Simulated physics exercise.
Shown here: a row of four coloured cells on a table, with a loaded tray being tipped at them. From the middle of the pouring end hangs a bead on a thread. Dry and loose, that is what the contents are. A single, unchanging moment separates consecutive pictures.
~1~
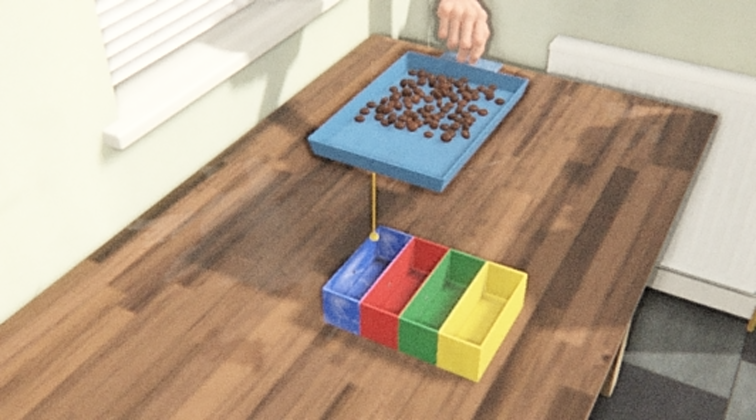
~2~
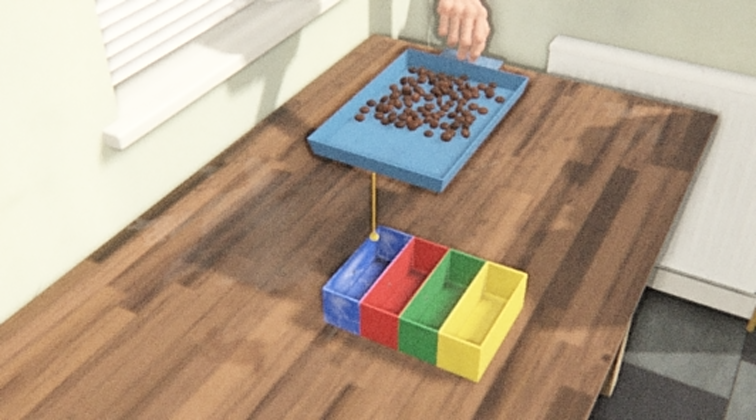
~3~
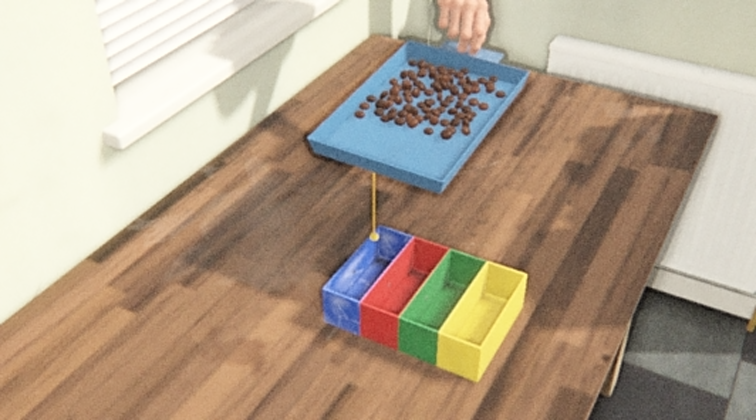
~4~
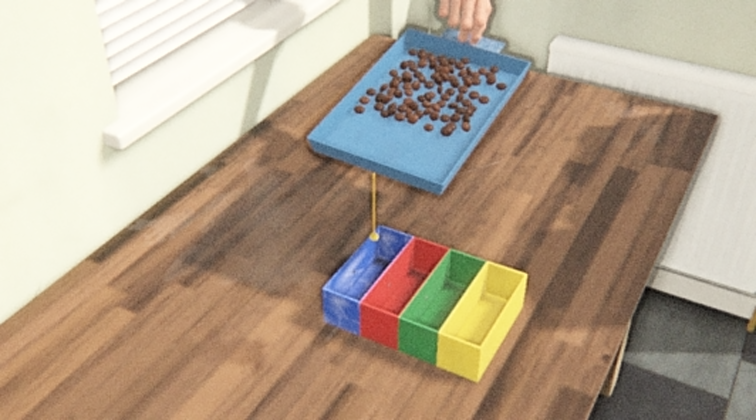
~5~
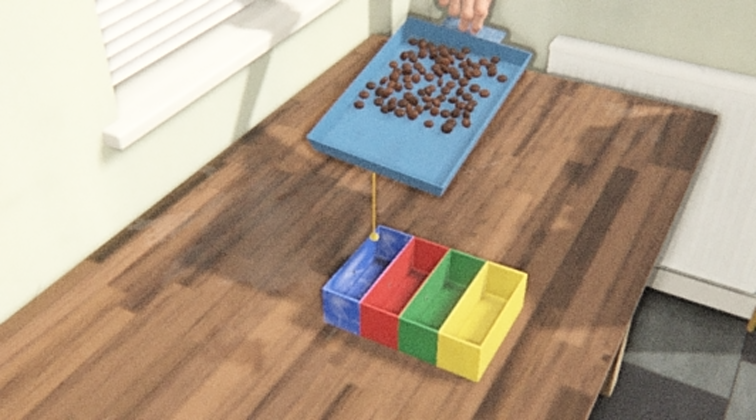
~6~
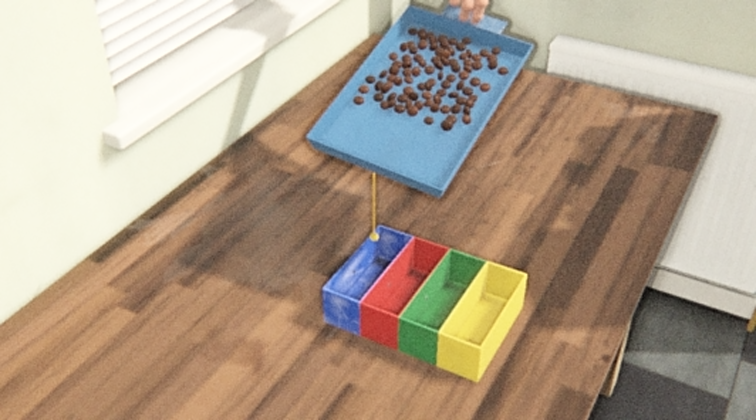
At the start, a hand holds a blue tray of loose brown pieces above a row of blue, red, green and yellow cells, a bead hanging on a thread from its near edge. The hand gradually raises the far end, steepening the tray slightly, while the pieces stay clustered and the cells remain still.
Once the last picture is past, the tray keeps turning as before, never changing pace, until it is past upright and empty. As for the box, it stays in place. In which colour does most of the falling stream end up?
Most of the stream ends up in the red cell.
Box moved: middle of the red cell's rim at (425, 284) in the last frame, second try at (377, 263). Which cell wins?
The first try: The red one. The second: The cell in green.
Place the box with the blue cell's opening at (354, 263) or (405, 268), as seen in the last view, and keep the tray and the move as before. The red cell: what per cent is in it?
40 %, 40 %.
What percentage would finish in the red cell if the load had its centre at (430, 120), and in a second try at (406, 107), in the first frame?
Around 60 percent the first time and around 50 percent the second time.
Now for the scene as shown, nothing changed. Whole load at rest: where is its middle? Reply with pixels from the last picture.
(409, 308).
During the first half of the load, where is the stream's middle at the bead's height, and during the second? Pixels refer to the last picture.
First near (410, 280), later near (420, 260).
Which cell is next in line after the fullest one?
The answer is green.
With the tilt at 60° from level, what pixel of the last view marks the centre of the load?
Somewhere about (419, 170).
Shortly afterwards, tray tipped steeply; all but a few on the tray; only a few falling or outside the box.
Next, tray tipped right over; near a third on the tray; near a third in the red cell; near a quarter in the green cell; a little in the blue cell; only a few in the yellow cell; a little falling or outside the box.
Some moments later, tray tipped past a quarter turn; near half in the red cell; near a quarter in the green cell; a little in the blue cell; only a few in the yellow cell; only a few falling or outside the box.
In the end, tray tipped past a quarter turn; near half in the red cell; near a quarter in the green cell; a little in the blue cell; only a few in the yellow cell; only a few outside the box.
